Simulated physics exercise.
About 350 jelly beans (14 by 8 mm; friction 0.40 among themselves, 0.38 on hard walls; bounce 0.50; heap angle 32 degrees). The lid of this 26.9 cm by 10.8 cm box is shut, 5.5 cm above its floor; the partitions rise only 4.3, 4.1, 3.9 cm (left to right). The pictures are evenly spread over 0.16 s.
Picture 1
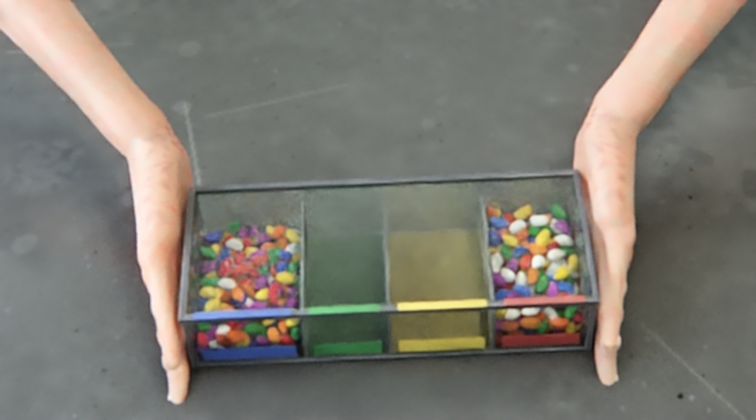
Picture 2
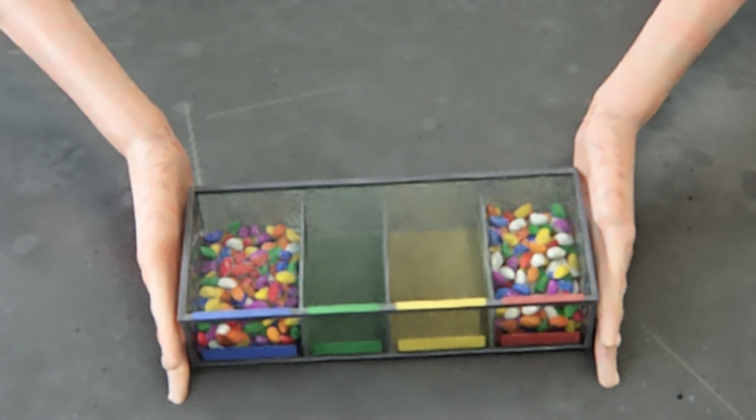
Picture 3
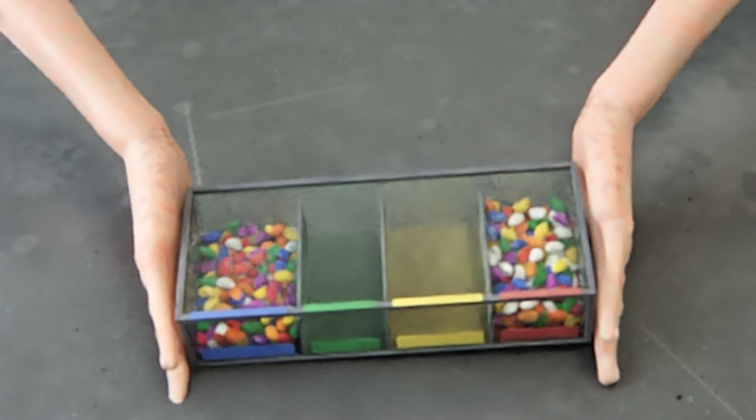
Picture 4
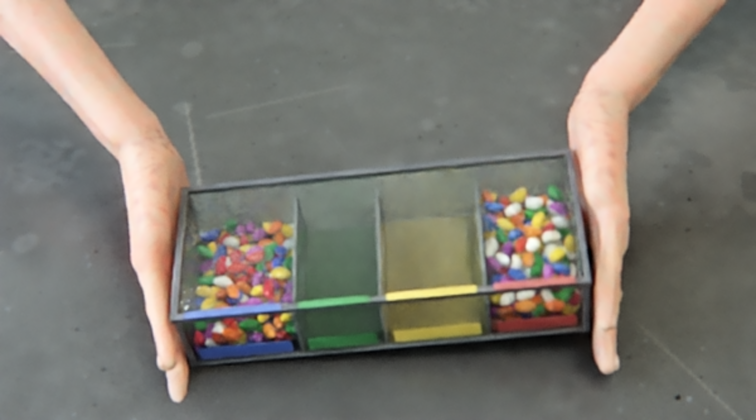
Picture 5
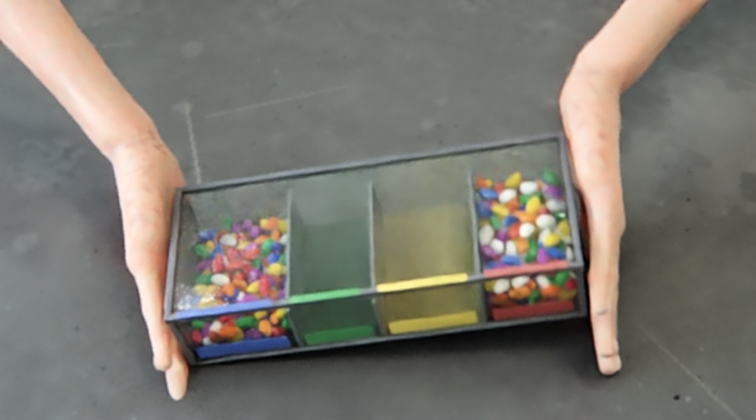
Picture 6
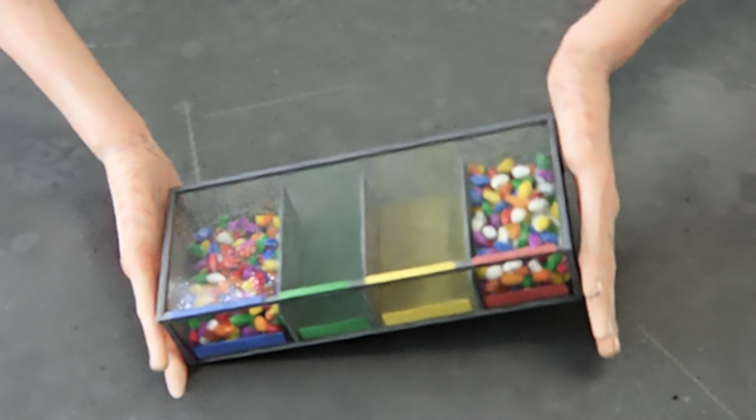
To begin with, two hands hold a closed, clear-topped box nearly level on a grey surface, colourful jelly beans filling the blue and red end sections while the green and yellow middle ones sit empty. The right hand then gradually raises its end, tilting the box modestly down toward the left, the beans staying in their end sections.
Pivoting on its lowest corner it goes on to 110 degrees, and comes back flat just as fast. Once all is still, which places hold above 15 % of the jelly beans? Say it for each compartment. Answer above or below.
Red: Above, blue: Above, green: Below, yellow: Below.
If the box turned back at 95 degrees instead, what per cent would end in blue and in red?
Blue 50, red 40.
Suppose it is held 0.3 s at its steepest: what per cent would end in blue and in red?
Then: Blue 55, red 35.
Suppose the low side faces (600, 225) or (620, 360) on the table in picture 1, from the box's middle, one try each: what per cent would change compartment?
Some 5 and 5 per cent.
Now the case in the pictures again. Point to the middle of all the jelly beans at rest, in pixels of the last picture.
At about (274, 291).
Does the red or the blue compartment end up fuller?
It is the blue one.
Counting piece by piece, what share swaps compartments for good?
Some 15 per cent.
Then, 0.80 s after the last picture, tilt 110 degrees; red 45 %, blue 50 %, yellow 5 %.
Then, 1.33 s after the last picture, tilt 50 degrees; red 40 %, blue 55 %, yellow 5 %.
Then, 1.92 s after the last picture, tilt 0 degrees; red 35 %, blue 55 %, yellow 5 %.
In the end, red 35 %, blue 55 %, green 0 %, yellow 5 %.
